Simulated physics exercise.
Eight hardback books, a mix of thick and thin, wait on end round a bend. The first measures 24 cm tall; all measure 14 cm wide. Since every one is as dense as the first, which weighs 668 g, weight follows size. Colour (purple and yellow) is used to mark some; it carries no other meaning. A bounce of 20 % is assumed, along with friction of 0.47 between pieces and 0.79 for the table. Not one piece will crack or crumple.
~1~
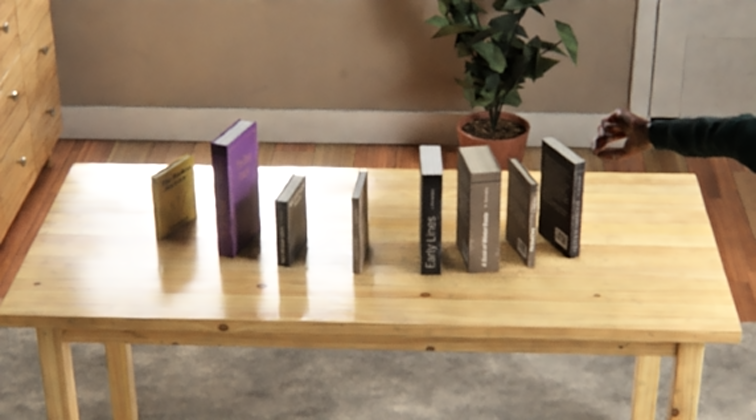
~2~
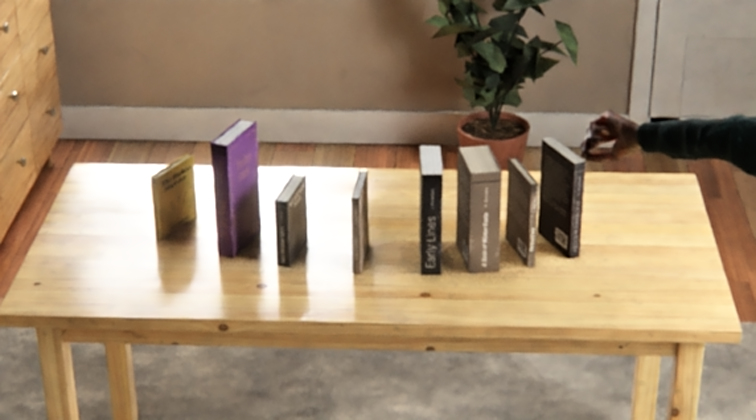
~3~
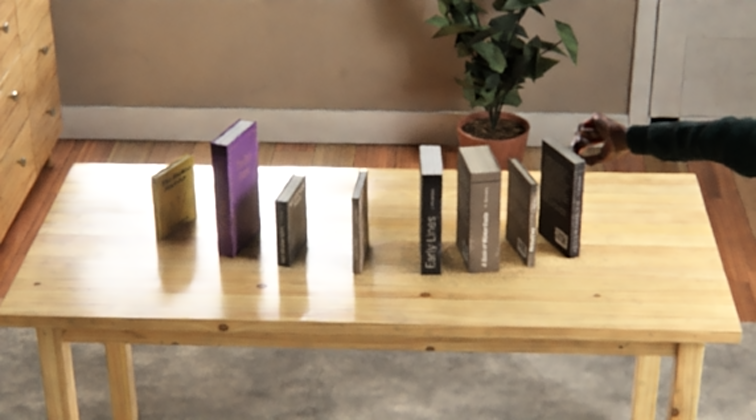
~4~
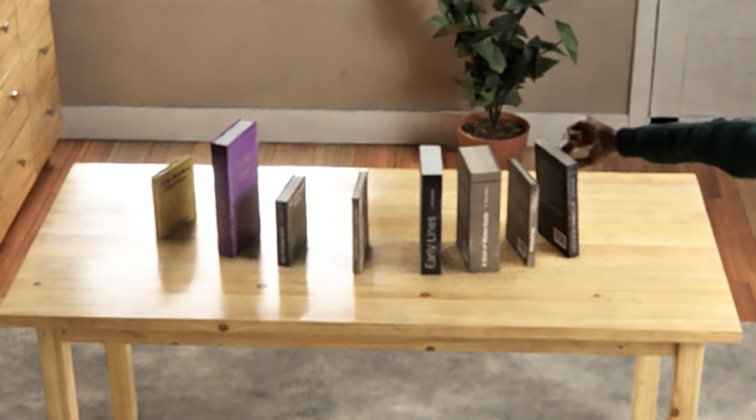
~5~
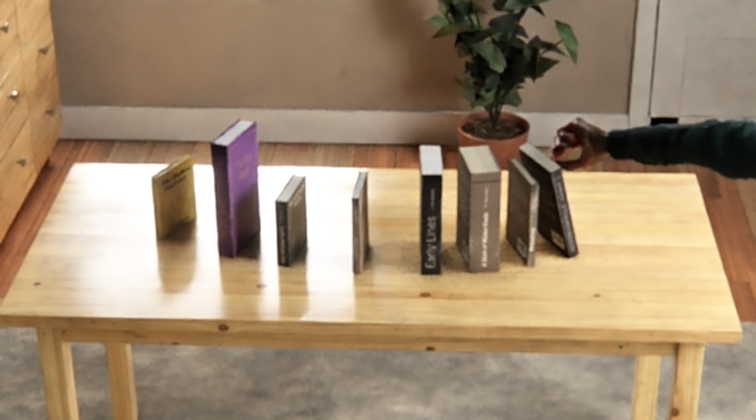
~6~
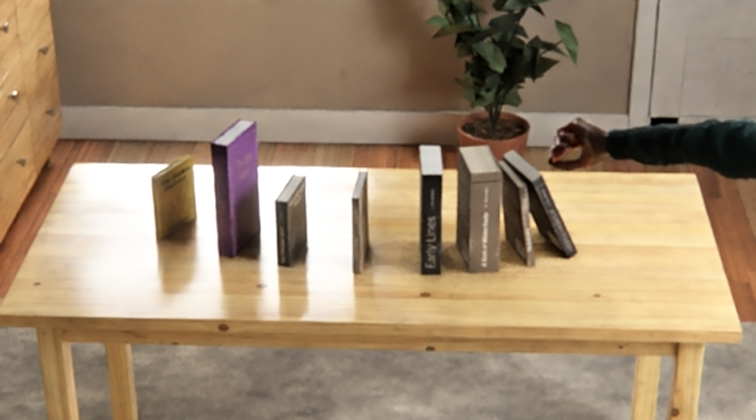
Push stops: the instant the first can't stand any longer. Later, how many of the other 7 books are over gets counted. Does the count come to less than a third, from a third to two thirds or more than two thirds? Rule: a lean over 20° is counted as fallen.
It comes to fewer than one in three.
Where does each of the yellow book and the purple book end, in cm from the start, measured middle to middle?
Well, the yellow finishes 0 cm from where it began, while the purple finishes 0 cm from its start.
Then, 0.06 s past the last view, none of the 7 other books over, 1 disturbed.
Then, 0.19 s past the last view, none of the 7 other books over, 2 disturbed.
In the end, none of the 7 other books over, 2 disturbed; purple book unmoved; yellow book unmoved. That is 0 per cent. Seven left standing. From the last view, middles, purple book near (237, 188), yellow book near (174, 196).
